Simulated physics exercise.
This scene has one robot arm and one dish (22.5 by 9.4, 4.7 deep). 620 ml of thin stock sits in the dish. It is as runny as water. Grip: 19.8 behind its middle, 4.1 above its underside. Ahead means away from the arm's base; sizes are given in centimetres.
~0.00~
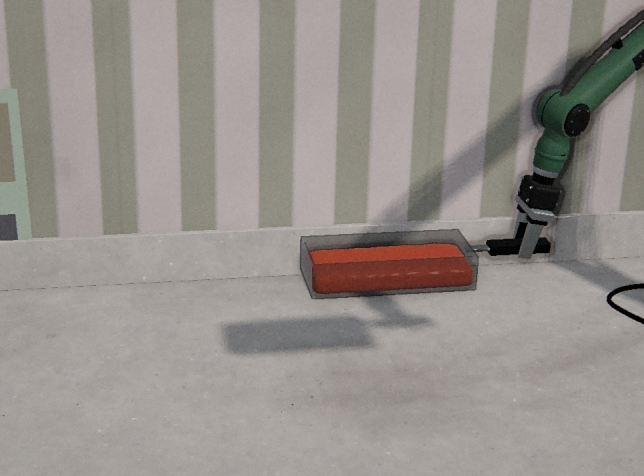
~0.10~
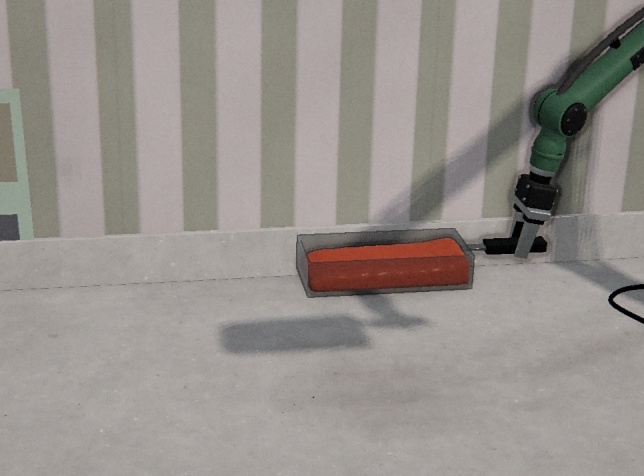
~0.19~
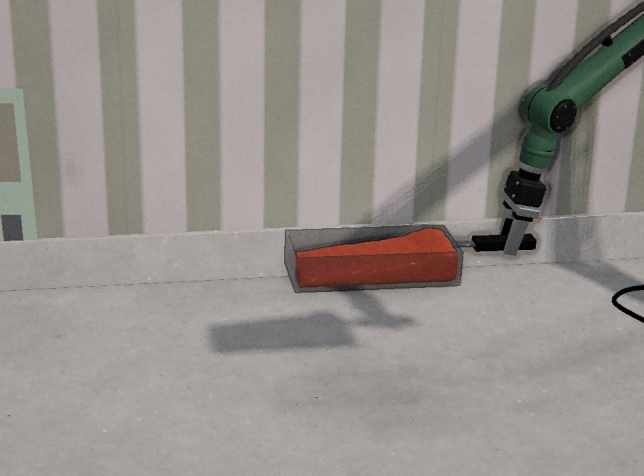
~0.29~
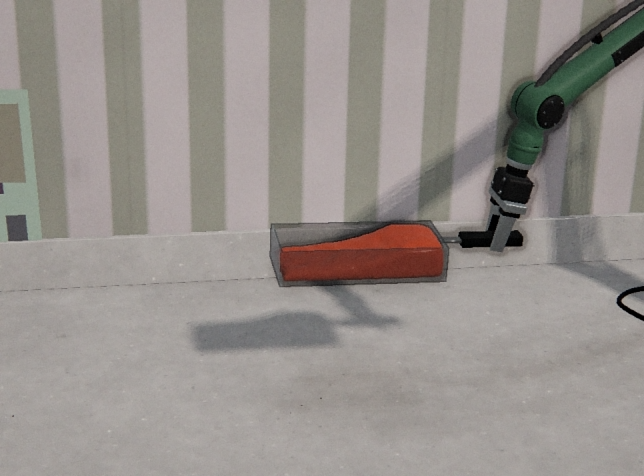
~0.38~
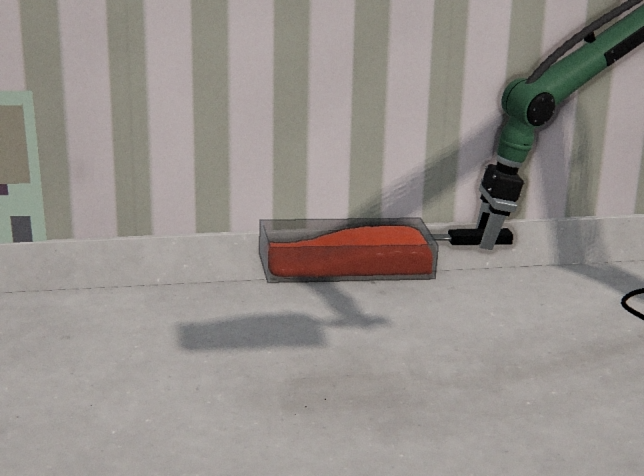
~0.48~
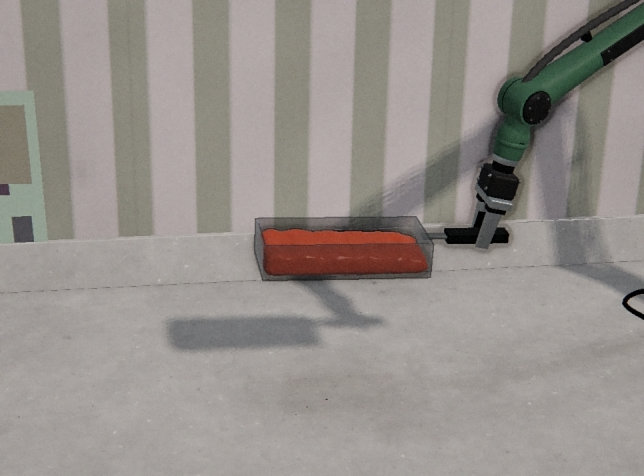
Beside a striped wall, a green robot arm moves a clear dish of sloshing red liquid left.
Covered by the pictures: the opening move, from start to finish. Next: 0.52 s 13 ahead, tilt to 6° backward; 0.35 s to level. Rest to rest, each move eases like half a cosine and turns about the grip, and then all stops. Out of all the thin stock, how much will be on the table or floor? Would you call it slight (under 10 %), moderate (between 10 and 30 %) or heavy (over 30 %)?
I would call it slight.
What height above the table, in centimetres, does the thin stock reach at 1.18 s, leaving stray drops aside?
Stray drops aside, I'd put it at close to 27 cm.
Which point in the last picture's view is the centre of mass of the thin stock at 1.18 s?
In the last picture, close to (237, 254).
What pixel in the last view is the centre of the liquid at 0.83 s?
Centre: Approx. (293, 246) px.
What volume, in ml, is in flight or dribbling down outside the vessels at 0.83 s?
Roughly 0 ml at that moment.
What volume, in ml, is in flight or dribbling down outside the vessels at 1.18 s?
5 ml.
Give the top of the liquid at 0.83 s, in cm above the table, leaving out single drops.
27 cm.
By 0.83 s, tilted 5° backward, liquid up to 27 above the table; 625 ml in the dish.
By 1.18 s, tilted 3° backward, liquid up to 27 above the table; 605 ml in the dish, 15 ml on the table or floor, 5 ml in the air or running down outside.
By 1.55 s, level, liquid up to 24 above the table; 600 ml in the dish, 20 ml on the table or floor.
By 2.35 s, level, liquid up to 23 above the table; 600 ml in the dish, 25 ml on the table or floor.
Final state, 600 ml in the dish, 25 ml on the table or floor. That is 4 % on the table or floor.
